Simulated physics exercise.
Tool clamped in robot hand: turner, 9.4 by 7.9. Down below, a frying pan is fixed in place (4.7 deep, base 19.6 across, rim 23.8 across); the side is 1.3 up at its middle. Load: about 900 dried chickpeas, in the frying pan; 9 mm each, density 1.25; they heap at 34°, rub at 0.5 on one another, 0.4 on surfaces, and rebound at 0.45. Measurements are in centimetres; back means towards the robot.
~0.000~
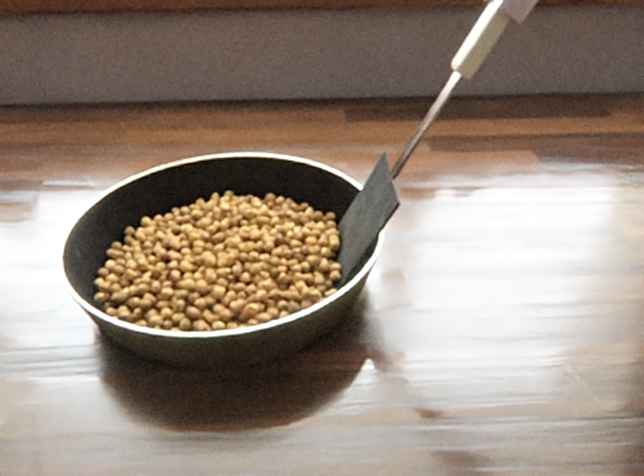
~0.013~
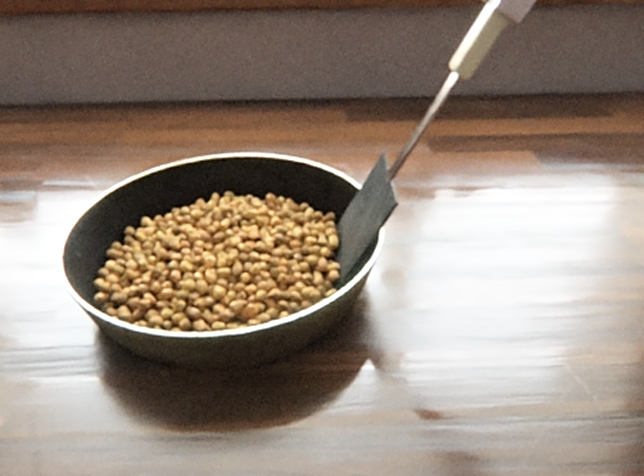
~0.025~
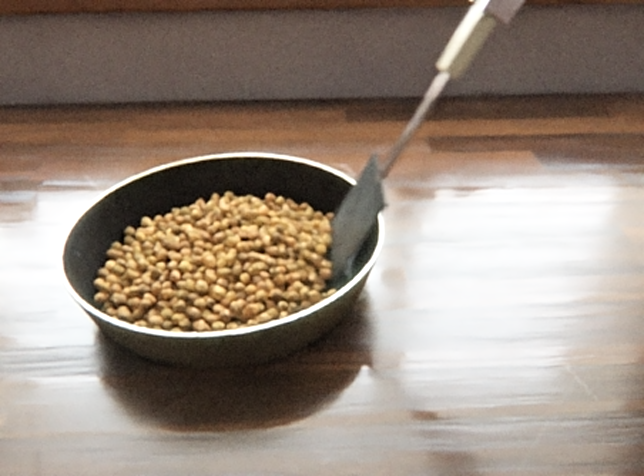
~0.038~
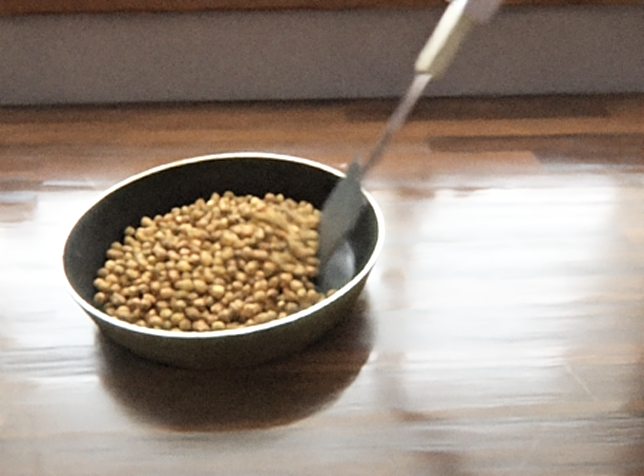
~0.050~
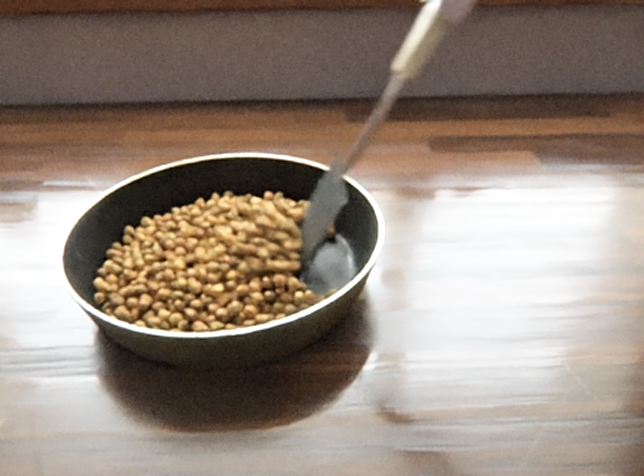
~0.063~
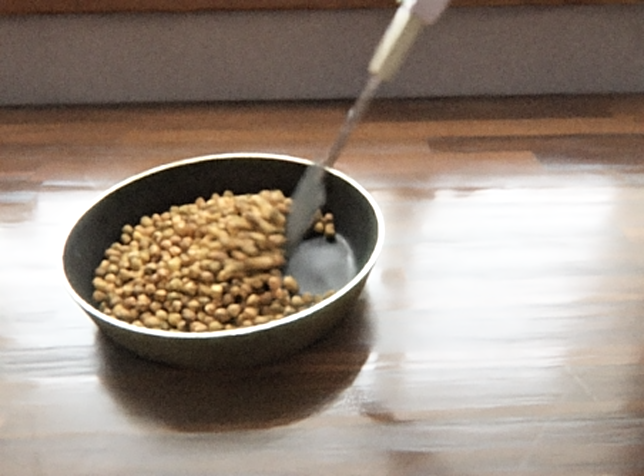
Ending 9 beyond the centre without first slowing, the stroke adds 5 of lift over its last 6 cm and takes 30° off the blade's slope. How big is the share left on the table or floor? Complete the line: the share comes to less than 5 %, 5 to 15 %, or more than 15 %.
The share comes to more than 15 %.
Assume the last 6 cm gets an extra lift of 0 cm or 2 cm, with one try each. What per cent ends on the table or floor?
Result: Approx. 10 % and 20 %, one try each.
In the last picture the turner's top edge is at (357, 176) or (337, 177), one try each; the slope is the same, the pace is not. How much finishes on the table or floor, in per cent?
Estimates: About 15 %, about 20 %.
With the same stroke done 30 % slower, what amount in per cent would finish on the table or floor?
Around 15 per cent would finish on the table or floor.
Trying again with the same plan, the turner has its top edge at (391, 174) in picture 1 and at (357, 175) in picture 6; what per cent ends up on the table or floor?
My guess would be close to 10 per cent.
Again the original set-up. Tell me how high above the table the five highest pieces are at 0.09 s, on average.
They are around 8 cm up.
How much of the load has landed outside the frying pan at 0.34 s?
I'd put it at around 15 per cent.
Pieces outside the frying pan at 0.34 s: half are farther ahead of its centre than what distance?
Some 26 centimetres ahead.
After 0.09 s, sloping 62°, highest piece 9 above the table; 900 in the frying pan.
After 0.12 s, sloping 54°, highest piece 10 above the table; 899 in the frying pan, 1 on the blade or in flight.
After 0.34 s, sloping 32°, highest piece 8 above the table; 711 in the frying pan, 134 on the table or floor, 55 on the blade or in flight.
After 1.39 s, sloping 32°, highest piece 4 above the table; 711 in the frying pan, 189 on the table or floor.
At rest, 711 in the frying pan, 189 on the table or floor. That is 21 % on the table or floor.
